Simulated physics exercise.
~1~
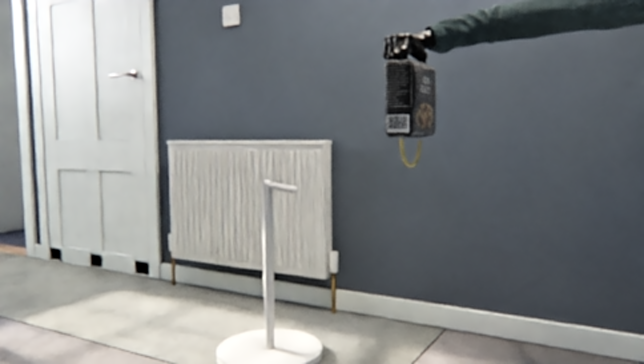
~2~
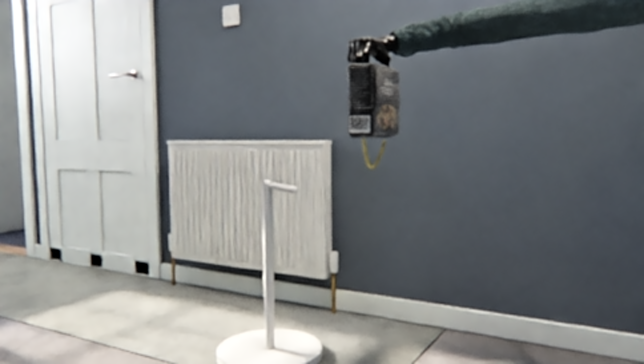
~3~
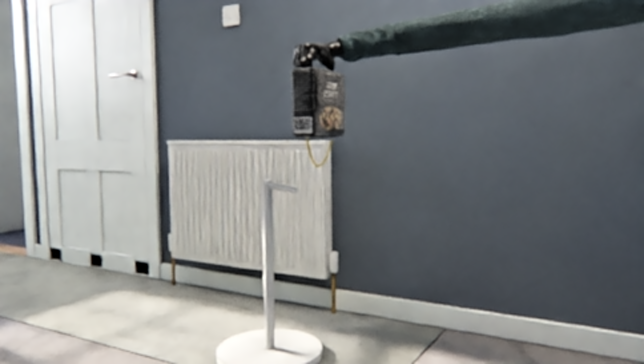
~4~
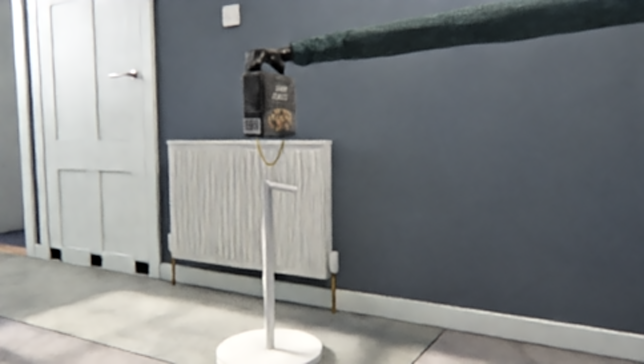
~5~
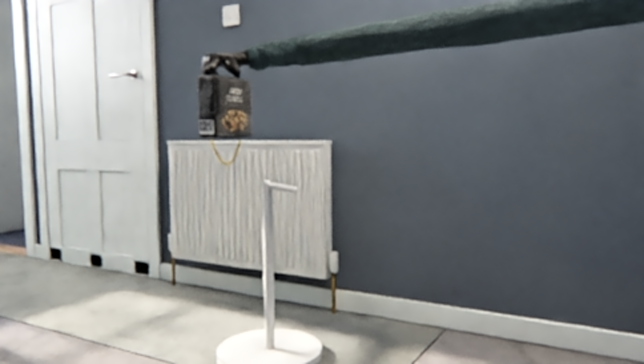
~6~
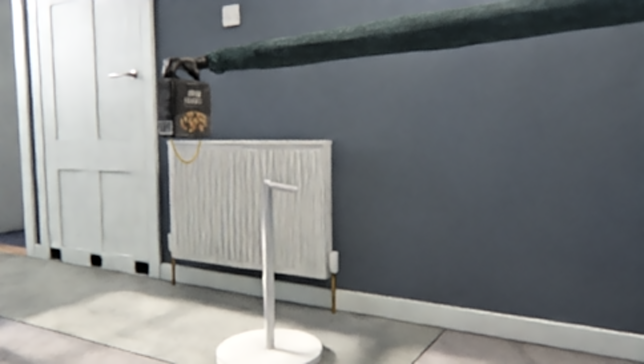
Black bag with a dangling loop moving left in an outstretched hand, passing above a white stand and clearing its hook.
